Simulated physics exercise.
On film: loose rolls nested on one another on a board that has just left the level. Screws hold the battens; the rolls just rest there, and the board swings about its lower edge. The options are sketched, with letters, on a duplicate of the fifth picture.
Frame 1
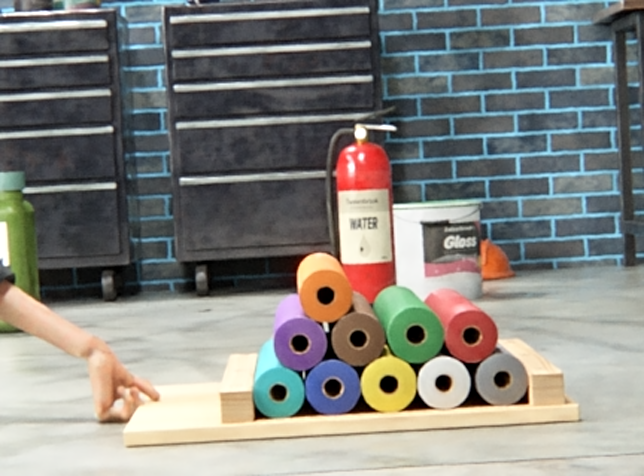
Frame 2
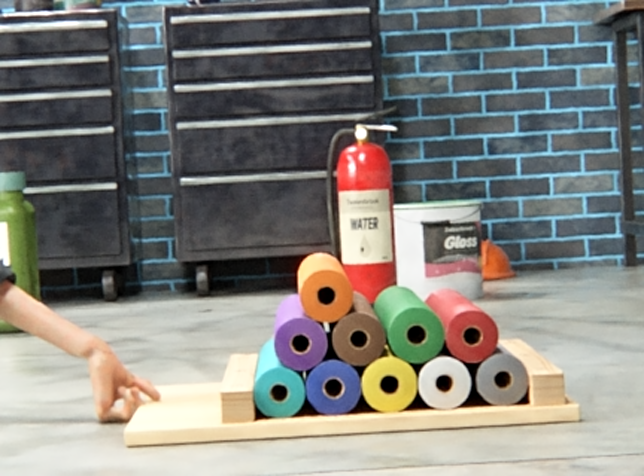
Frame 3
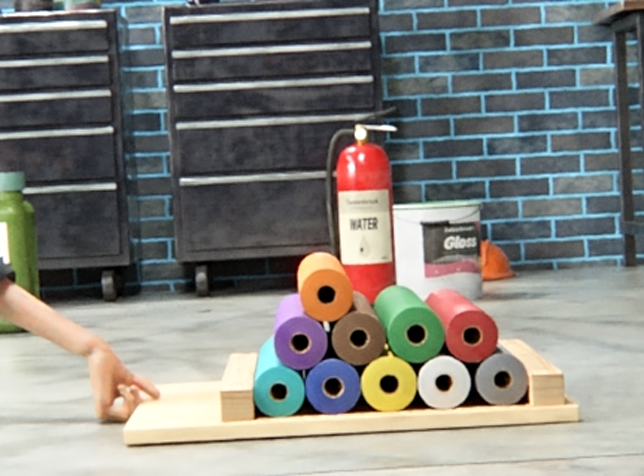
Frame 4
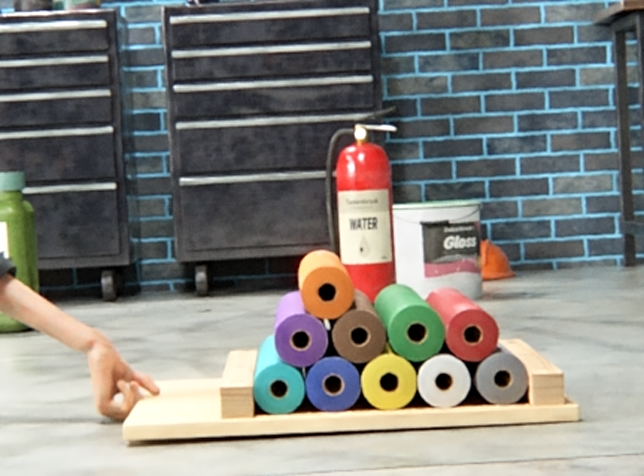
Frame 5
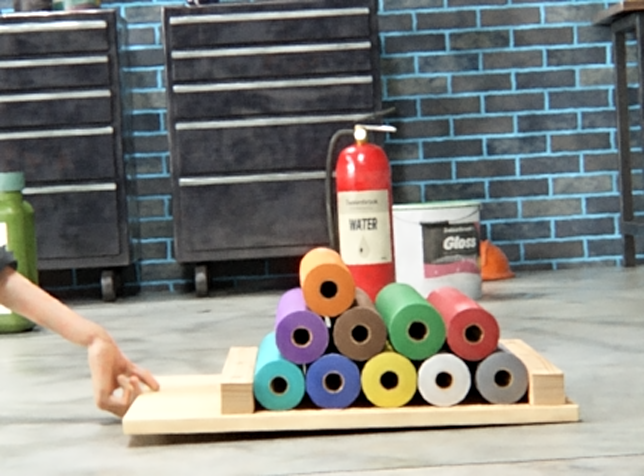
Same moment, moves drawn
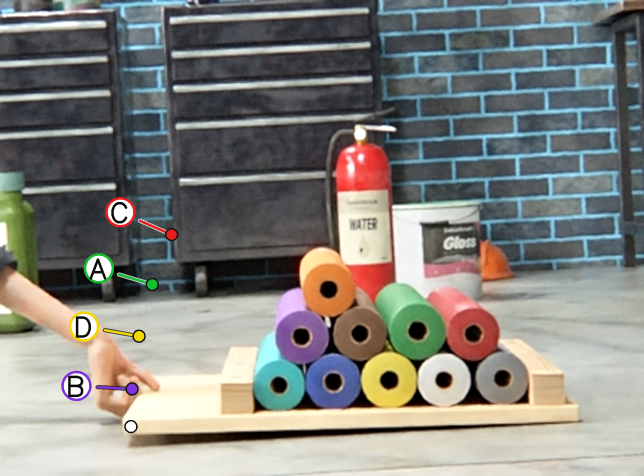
On a workshop floor, a hand slightly lifts the left end of a board holding stacked colourful rolls.
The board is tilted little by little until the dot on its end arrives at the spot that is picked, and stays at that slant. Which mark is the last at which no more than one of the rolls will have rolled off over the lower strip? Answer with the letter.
At most to A.
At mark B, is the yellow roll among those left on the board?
Yes.
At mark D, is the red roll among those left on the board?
The red roll: Yes.
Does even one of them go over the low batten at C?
At C: Yes.
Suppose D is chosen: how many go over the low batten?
It comes to none.
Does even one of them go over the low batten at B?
No.
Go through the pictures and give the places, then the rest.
Purple roll (300, 344); brown roll (358, 339); red roll (471, 336), in the first picture.
Red roll (472, 336); orange roll (326, 296), in the second picture.
Board (346, 386); blue roll (333, 387), in the third picture.
Board (346, 384); turquoise roll (279, 389); blue roll (333, 384); white roll (444, 382), in the fourth picture.
Board (346, 382); turquoise roll (279, 385); blue roll (334, 382), in the fifth picture.
On the marked copy, A at (153, 284); B at (132, 389); C at (172, 234); D at (139, 336); the white dot at (131, 426).
Taking A. A third of the way, board at 14°.
Two thirds of the way, board at 20°.
When it is over, board at 20°, none over the low batten.
As for the rest, B none over the low batten; C two over the low batten (green, red); D none over the low batten.
